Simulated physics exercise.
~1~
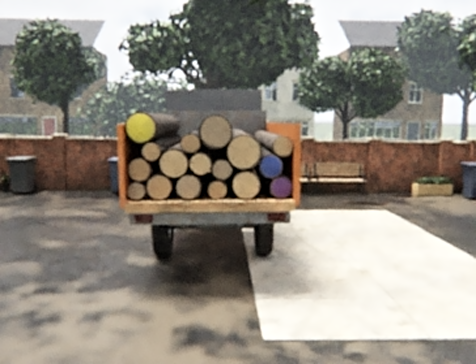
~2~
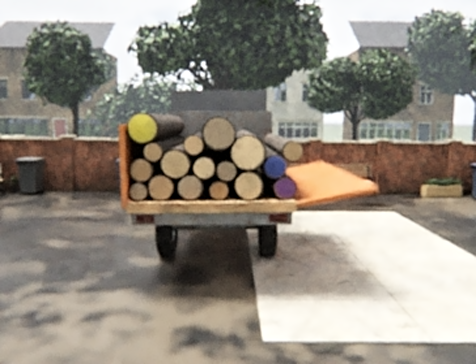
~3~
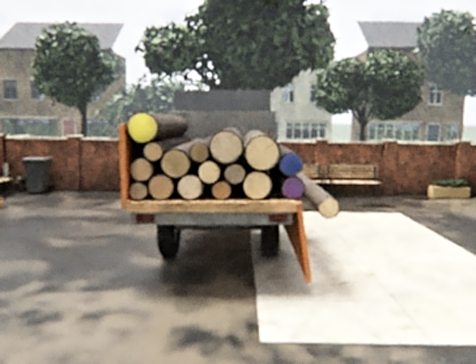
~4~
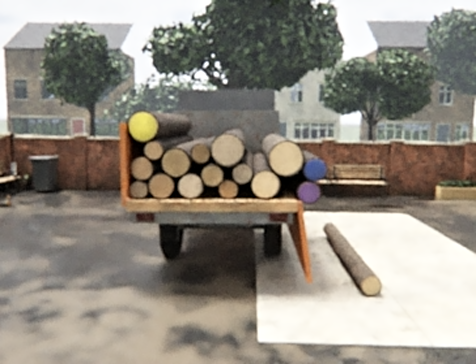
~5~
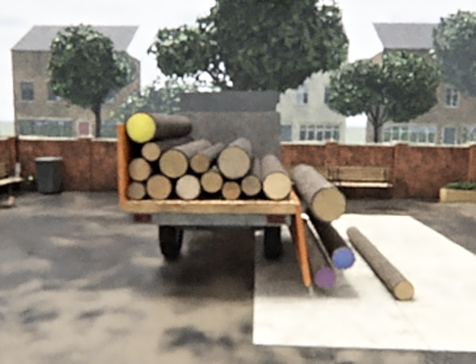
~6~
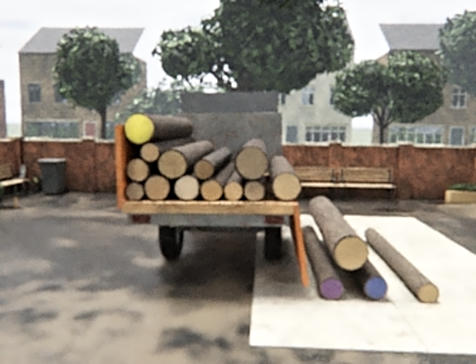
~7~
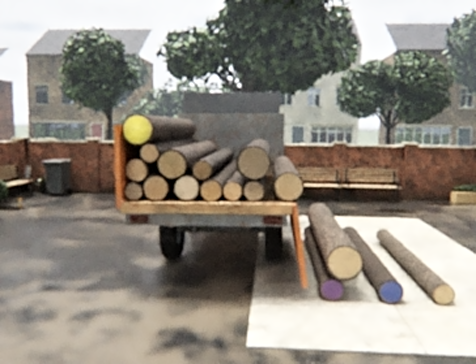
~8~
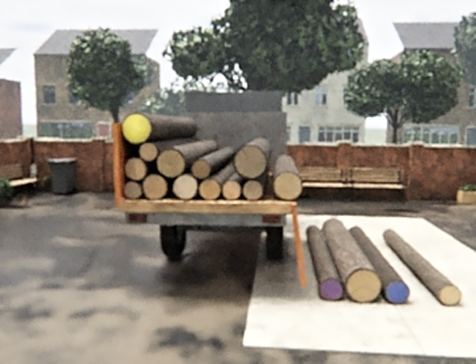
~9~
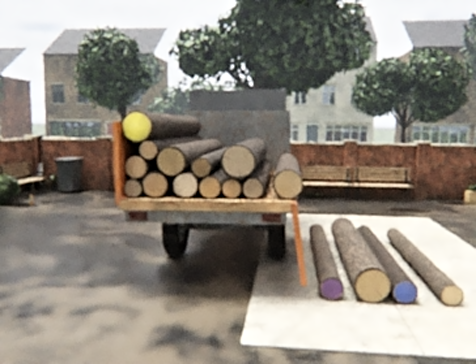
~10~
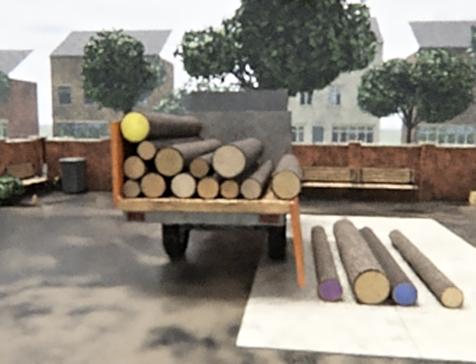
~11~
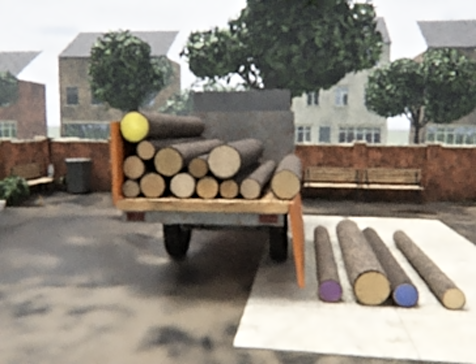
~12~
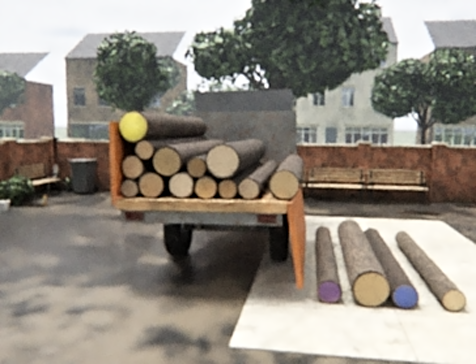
A flatbed lorry loaded with logs stands in a yard, seen from behind, with a brick wall, trees and houses beyond and a pale patch of ground to its right. Most log ends are plain tan, with a yellow one at the upper left and a blue and a purple one at the right edge. The orange right side drops open and hangs down. One plain log rolls off first, then the purple, the blue and another plain log tumble after it. The view drifts slightly sideways as four logs settle on the pale ground, while the yellow one stays aboard.
